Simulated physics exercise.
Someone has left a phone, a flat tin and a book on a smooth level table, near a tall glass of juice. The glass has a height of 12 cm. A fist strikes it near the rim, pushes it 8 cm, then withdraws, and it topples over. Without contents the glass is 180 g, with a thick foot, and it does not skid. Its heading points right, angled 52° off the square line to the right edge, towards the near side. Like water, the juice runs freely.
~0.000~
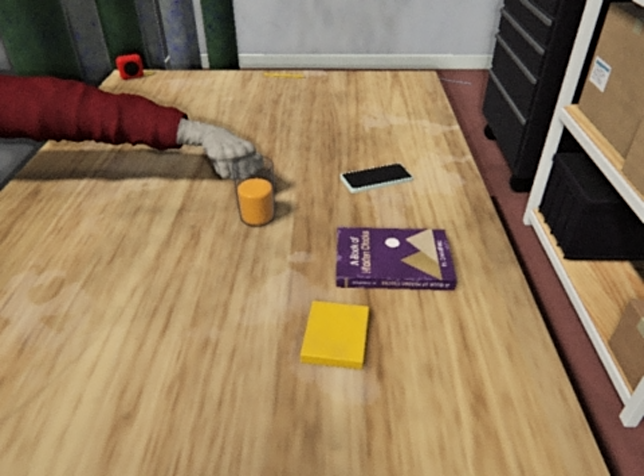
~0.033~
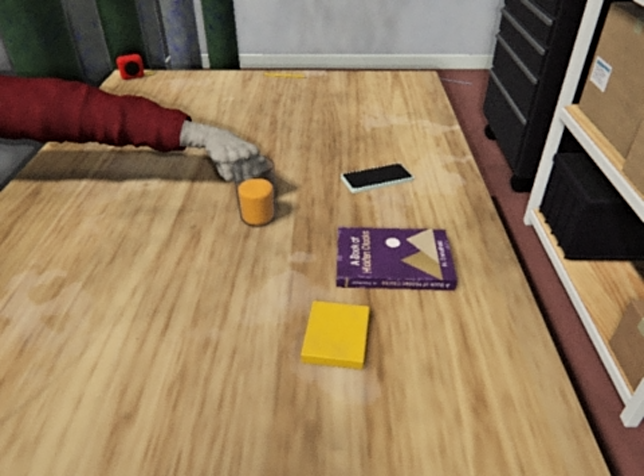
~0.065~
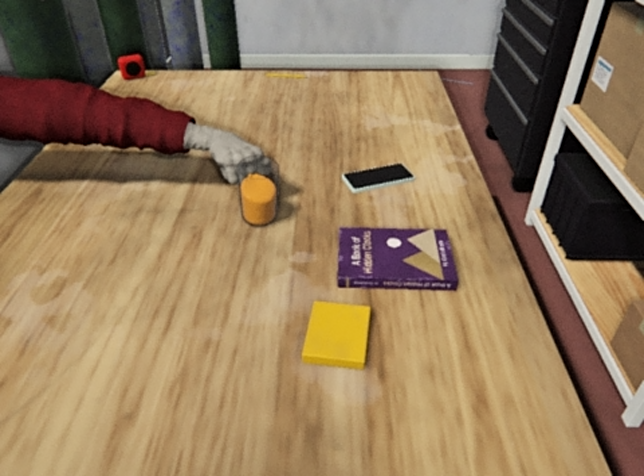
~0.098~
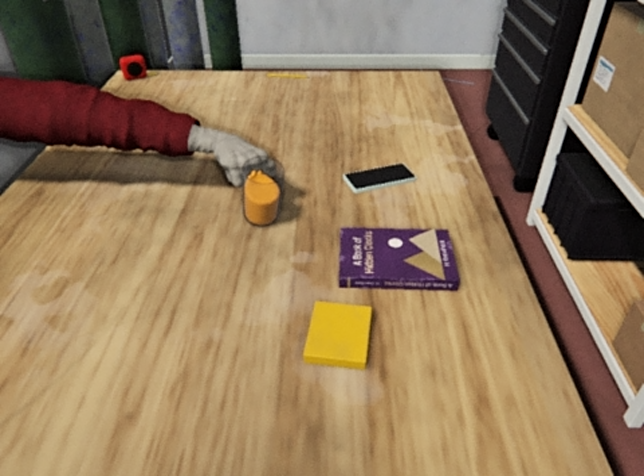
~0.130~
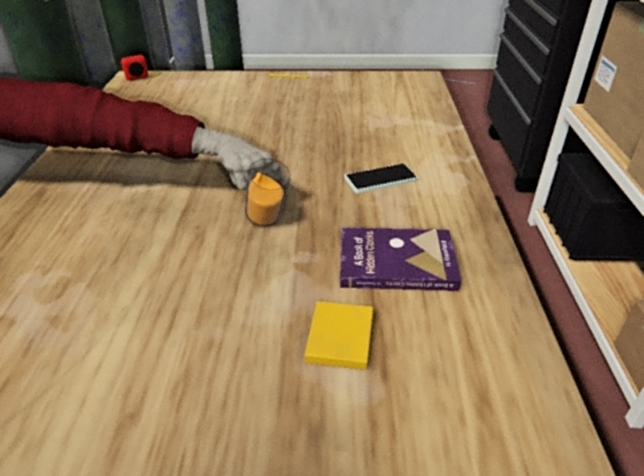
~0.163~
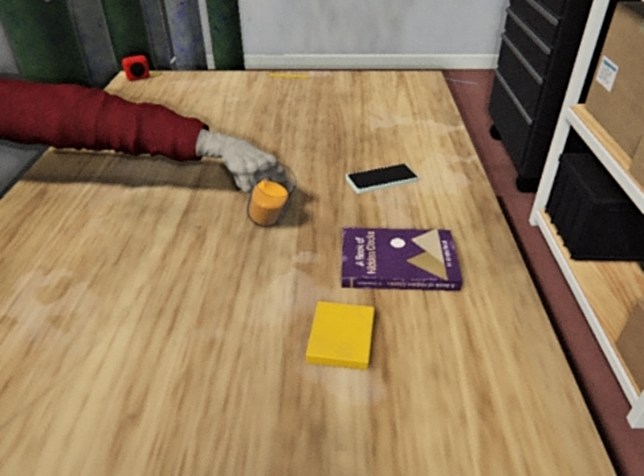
To begin with, an orange cup stands upright on a wooden table beside a gray fist and red sleeve, with a phone, a purple book and a flat yellow object nearby. The fist edges right against its upper part, and the cup gradually leans rightward, ending clearly tilted.
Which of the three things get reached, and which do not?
The phone is not reached, the flat tin is reached, the book is reached.
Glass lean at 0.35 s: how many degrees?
I'd say it sits near 88 degrees off vertical.
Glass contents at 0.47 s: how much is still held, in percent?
It is close to 58 percent.
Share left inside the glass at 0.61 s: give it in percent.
It is close to 32 percent.
After 0.35 s the tilt is 88° and 98 per cent is in the glass, 0 has run off the table; wet so far, nothing.
After 0.47 s the tilt is 88° and 57 per cent is in the glass, 0 has run off the table; wet so far, flat tin, book.
After 0.61 s the tilt is 88° and 31 per cent is in the glass, 0 has run off the table; wet so far, flat tin, book.
After 0.85 s the tilt is 88° and 17 per cent is in the glass, 0 has run off the table; wet so far, flat tin, book.
In the end 6 per cent is in the glass, 11 has run off the table; wet so far, flat tin, book.
